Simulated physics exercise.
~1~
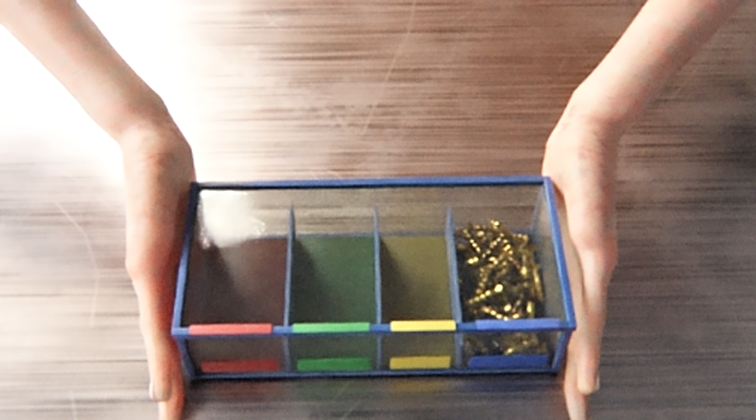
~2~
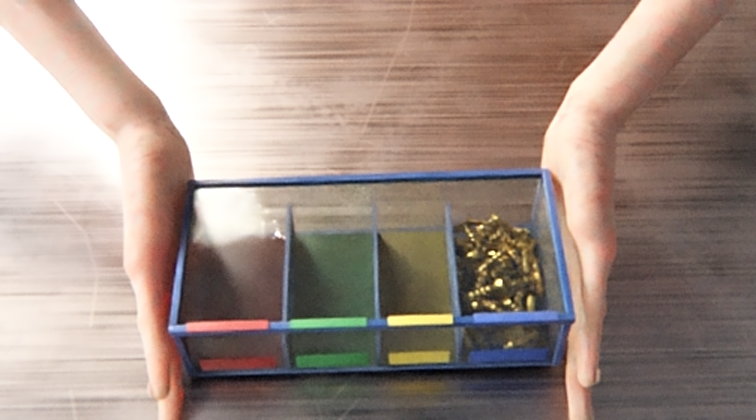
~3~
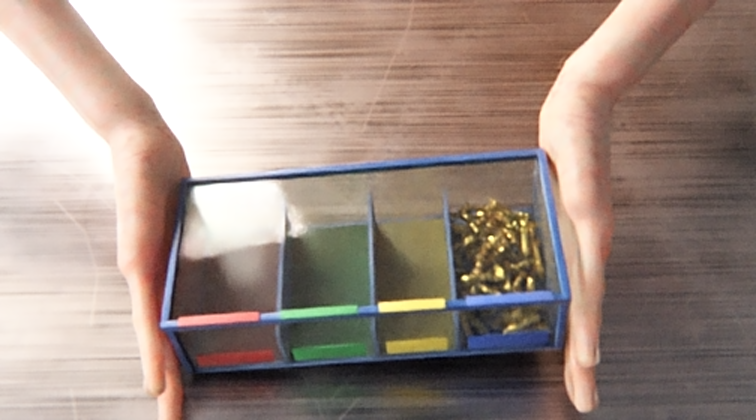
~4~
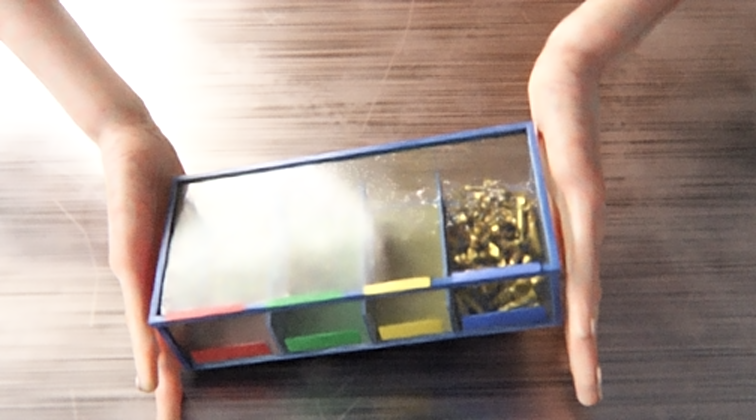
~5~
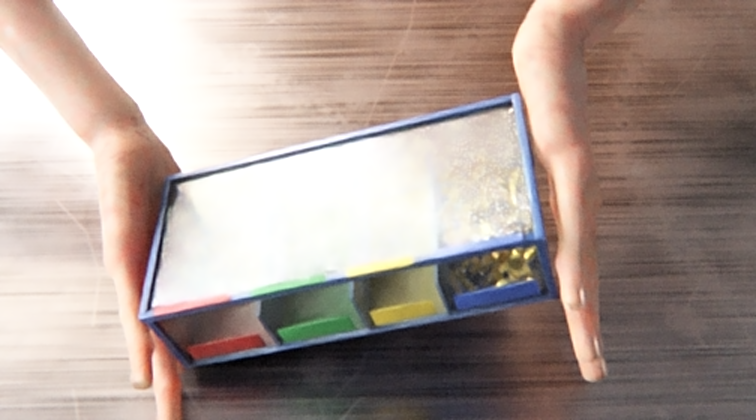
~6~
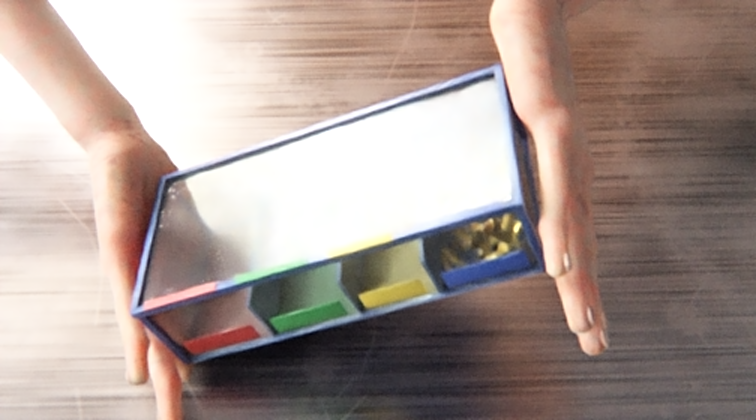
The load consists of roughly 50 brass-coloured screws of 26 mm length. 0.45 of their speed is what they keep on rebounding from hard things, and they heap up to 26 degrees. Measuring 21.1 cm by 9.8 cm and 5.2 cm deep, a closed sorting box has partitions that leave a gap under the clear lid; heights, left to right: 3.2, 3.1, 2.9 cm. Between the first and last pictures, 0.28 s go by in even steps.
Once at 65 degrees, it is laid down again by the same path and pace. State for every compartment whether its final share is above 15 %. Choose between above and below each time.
Red compartment: Below, blue compartment: Above, green compartment: Below, yellow compartment: Below.
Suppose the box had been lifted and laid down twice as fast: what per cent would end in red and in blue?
The red compartment gets 0 % while the blue one gets 55 %.
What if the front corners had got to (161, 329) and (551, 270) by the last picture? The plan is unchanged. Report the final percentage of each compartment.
The compartments end with red 0 per cent, blue 100 per cent, green 0 per cent and yellow 0 per cent.
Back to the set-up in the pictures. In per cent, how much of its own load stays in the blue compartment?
That compartment keeps close to 100 per cent of its own pieces.
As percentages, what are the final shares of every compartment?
Red: 0%; blue: 100%; green: 0%; yellow: 0%.
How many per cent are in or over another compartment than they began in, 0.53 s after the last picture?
Value: Close to 0 %.
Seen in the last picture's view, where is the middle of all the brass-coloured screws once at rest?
Roughly pixel (483, 270).
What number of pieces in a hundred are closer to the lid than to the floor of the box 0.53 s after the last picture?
About 10 %.
Then, 0.53 s after the last picture, tilt 62 degrees; blue 100 %.
Then, 0.88 s after the last picture, tilt 24 degrees; blue 100 %.
Then, 1.33 s after the last picture, tilt 0 degrees; blue 100 %.
In the end, red 0 %, blue 100 %, green 0 %, yellow 0 %.
